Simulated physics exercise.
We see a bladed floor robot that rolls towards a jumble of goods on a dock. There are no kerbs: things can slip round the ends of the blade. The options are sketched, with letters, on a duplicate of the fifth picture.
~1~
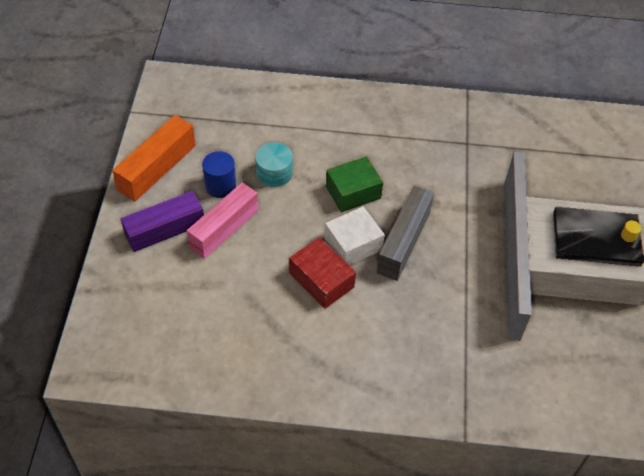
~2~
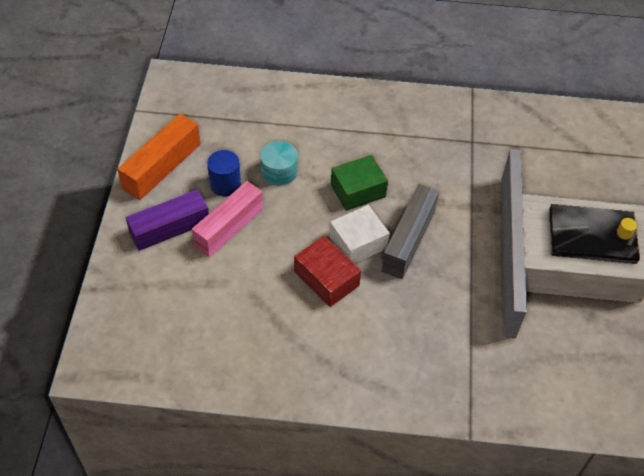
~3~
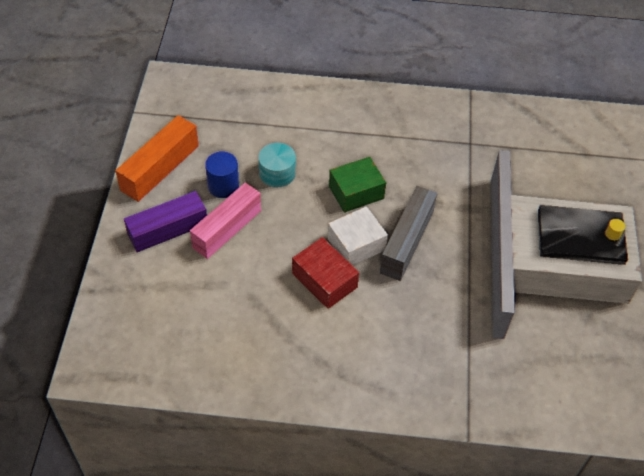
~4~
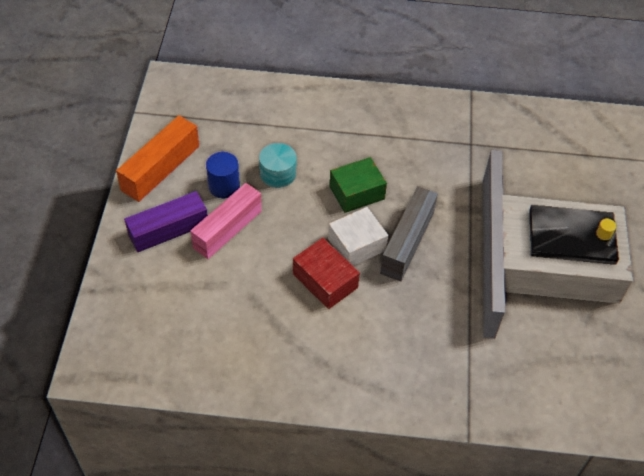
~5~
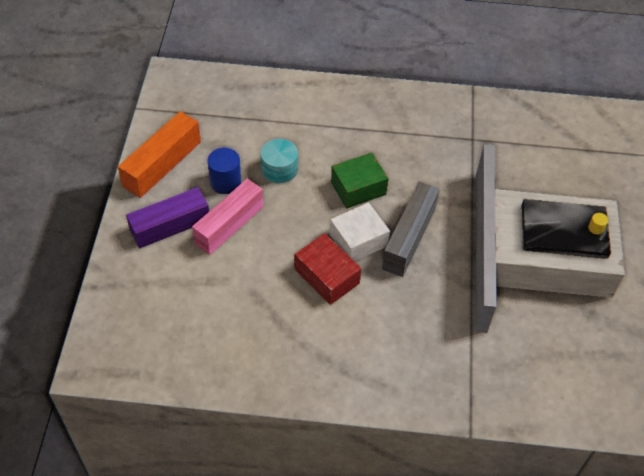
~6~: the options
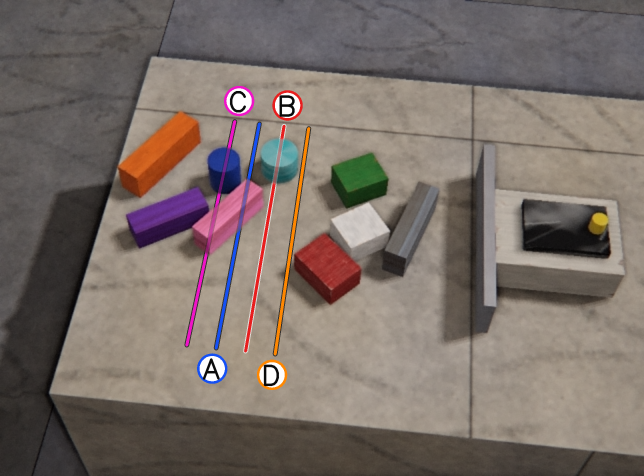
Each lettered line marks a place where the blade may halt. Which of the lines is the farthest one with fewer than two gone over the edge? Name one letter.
The farthest such stop is C.
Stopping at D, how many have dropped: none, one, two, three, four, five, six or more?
In all, none.
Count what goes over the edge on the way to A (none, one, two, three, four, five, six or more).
By then, none.
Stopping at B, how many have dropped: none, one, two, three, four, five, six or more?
By then, none.
On the marked copy, A at (240, 226); B at (267, 229); C at (213, 223); D at (293, 231).
Taking C. A third of the way, robot (459, 217); red crate (320, 271); green crate (353, 177).
Two thirds of the way, robot (359, 207); purple stick (158, 219); blue canister (206, 171).
When it is over, robot (283, 200); purple stick over the edge; orange bar (131, 148); one fallen.
As for the rest, A is within the limit but short; B is within the limit but short; D is within the limit but short.
